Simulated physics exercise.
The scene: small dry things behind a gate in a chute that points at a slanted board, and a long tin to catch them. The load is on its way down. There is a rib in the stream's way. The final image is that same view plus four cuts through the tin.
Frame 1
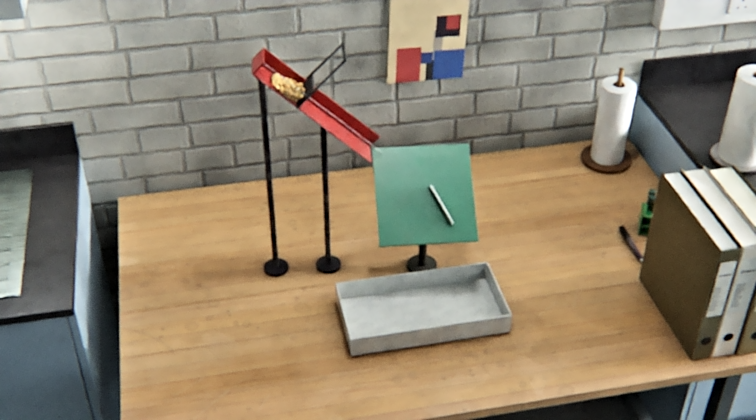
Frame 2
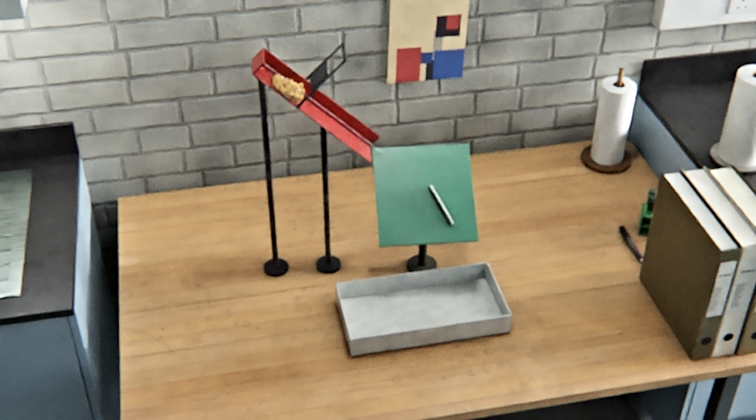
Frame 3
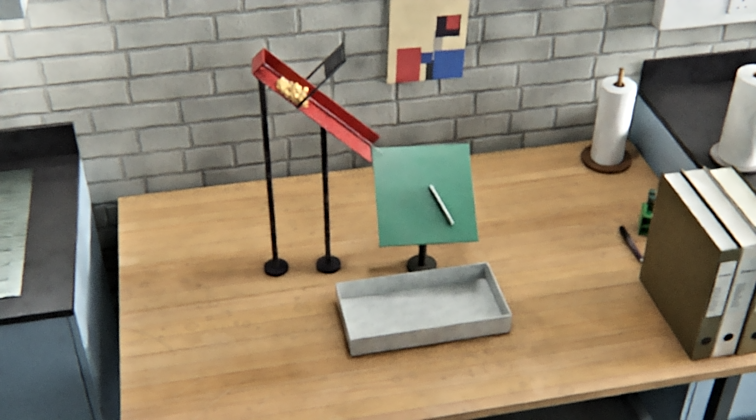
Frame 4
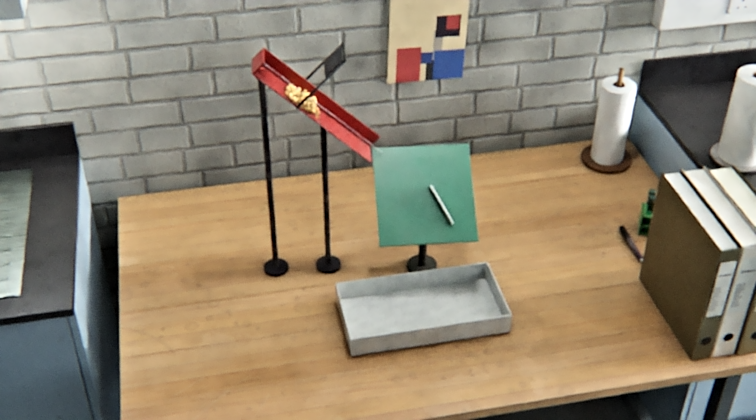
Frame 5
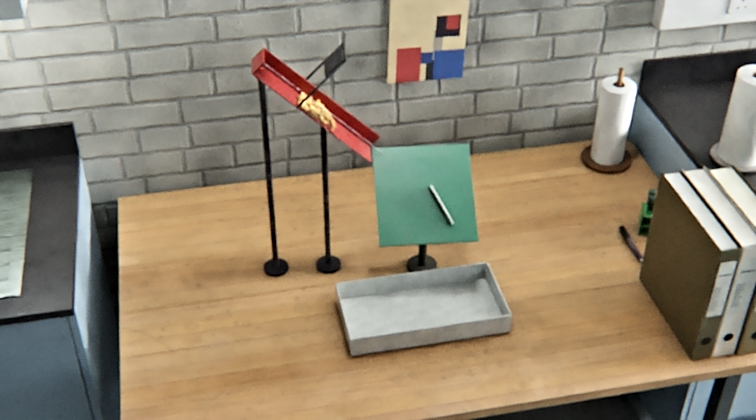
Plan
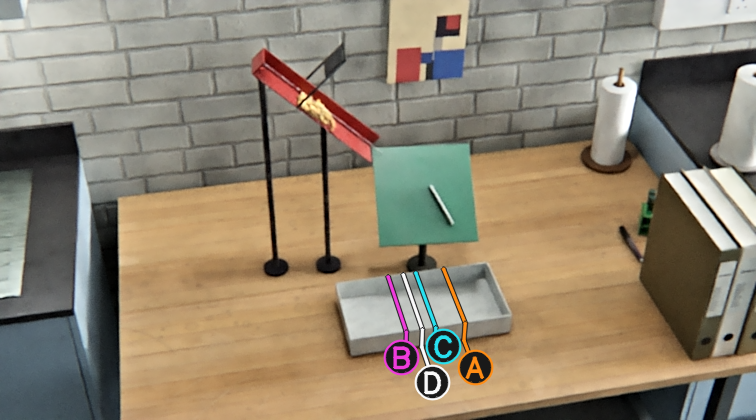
To begin with, a clump of small, pale yellow pieces sits behind a dark gate near the top of a red chute, above a green slanted board and an empty grey tin. The gate swings up, and the pieces slide down to the right, stretching into a longer stream partway along the chute.
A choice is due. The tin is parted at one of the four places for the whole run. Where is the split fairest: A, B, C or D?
Best: A.
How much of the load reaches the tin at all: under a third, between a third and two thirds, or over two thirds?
About that: Over two thirds.
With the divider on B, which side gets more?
Right.
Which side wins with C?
Right.
On the marked copy, line A crosses the front rim at (465, 322); line B crosses the front rim at (406, 331); line C crosses the front rim at (435, 326); line D crosses the front rim at (422, 328).
If A is chosen, of what is caught, about a third on the left of the divider, about two thirds on the right.
If B is chosen, of what is caught, a stray few on the left of the divider, nearly all on the right.
If C is chosen, of what is caught, a small part on the left of the divider, most on the right.
If D is chosen, of what is caught, a small part on the left of the divider, nearly all on the right.
